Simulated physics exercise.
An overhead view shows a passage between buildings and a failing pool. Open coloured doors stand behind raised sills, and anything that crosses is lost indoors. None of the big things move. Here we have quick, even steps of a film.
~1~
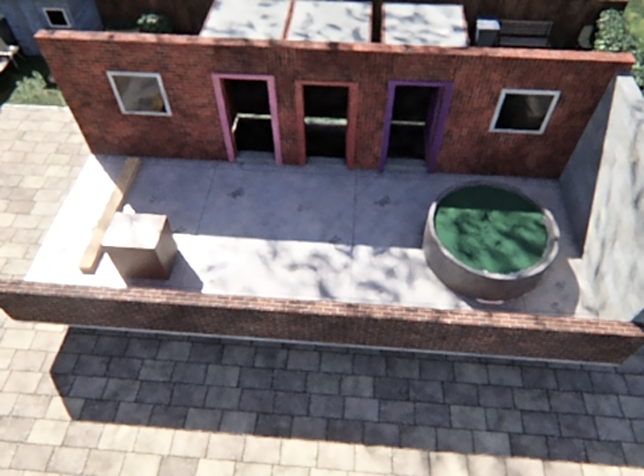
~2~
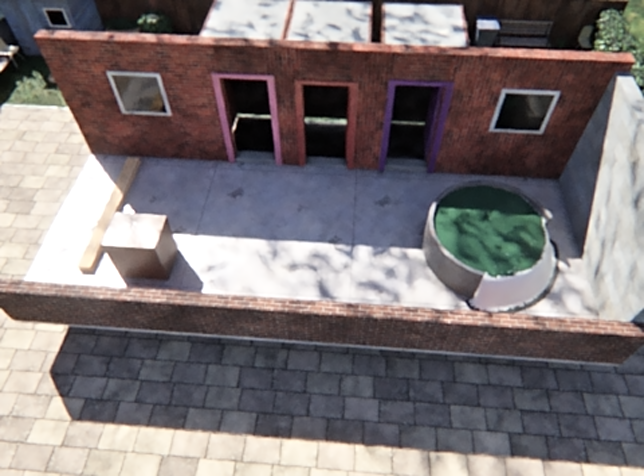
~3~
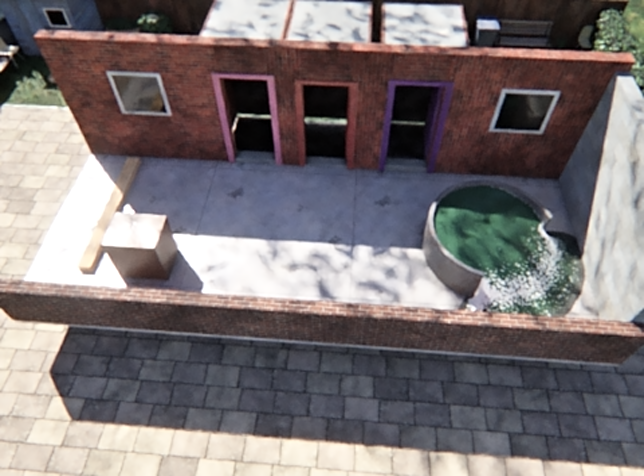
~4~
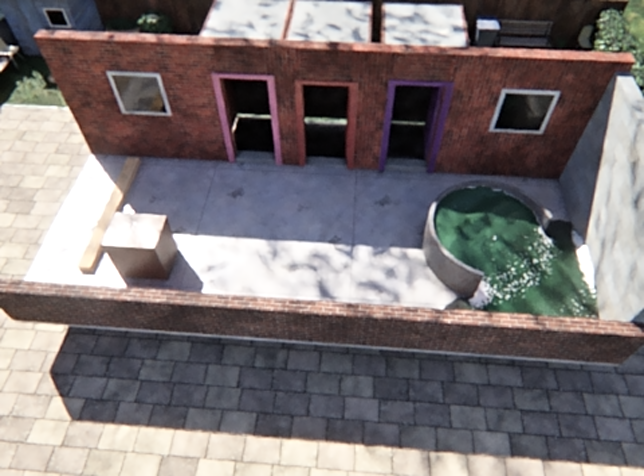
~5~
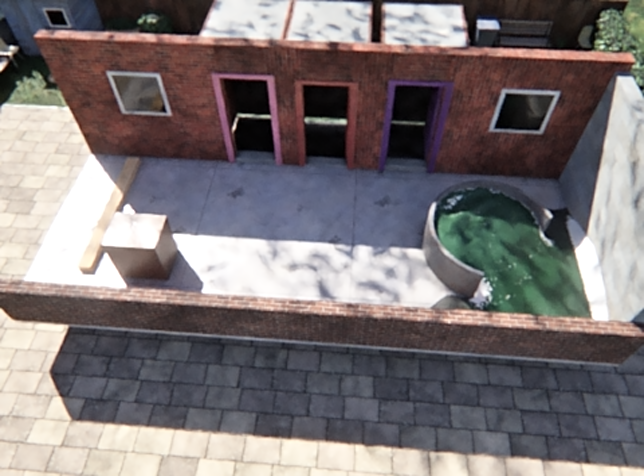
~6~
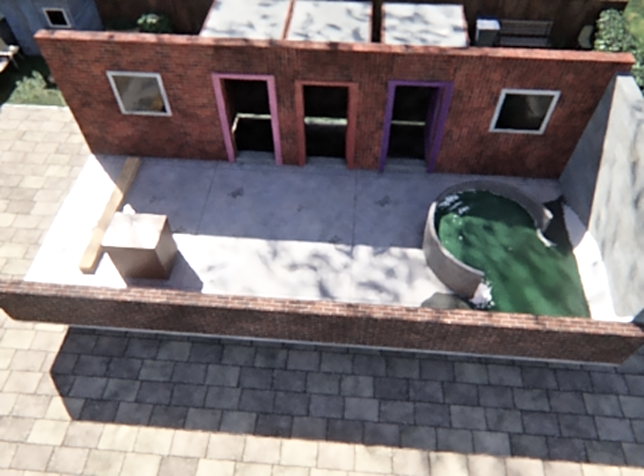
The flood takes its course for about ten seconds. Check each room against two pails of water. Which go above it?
In the end purple door: Two buckets at most; pink door: Two buckets at most; red door: Two buckets at most.
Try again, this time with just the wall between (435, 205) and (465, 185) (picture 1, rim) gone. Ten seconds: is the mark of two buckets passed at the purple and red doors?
Purple door: Exceeds it; red door: Exceeds it.
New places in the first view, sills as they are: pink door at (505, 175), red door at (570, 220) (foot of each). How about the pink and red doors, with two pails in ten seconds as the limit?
Result, per door: Pink overshoots the mark; red overshoots the mark.
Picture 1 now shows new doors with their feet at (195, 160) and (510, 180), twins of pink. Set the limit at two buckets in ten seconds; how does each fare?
Well, the first one doesn't reach it and the other one overshoots.
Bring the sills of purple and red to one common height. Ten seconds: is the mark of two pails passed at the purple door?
Note: Purple falls below the cutoff.
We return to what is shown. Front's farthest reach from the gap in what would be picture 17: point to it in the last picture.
Near (274, 319).
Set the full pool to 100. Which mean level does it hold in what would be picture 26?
I'd put it close to 38 in a hundred.
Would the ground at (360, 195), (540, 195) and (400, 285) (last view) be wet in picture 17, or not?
Result, in order: Unflooded / waterlogged / waterlogged.
A moment on, water covers 20 % of the floor; the purple door not reached, the pink door not reached, the red door not reached.
Next, water covers 30 % of the floor; the purple door not reached, the pink door not reached, the red door not reached.
Then, water covers 55 % of the floor; the purple door wet at the sill, nothing in, the pink door not reached, the red door not reached.
Later, water covers 85 % of the floor; the purple door wet at the sill, nothing in, the pink door wet at the sill, nothing in, the red door wet at the sill, nothing in.
In the end, water covers 85 % of the floor; the purple door wet at the sill, nothing in, the pink door wet at the sill, nothing in, the red door wet at the sill, nothing in.
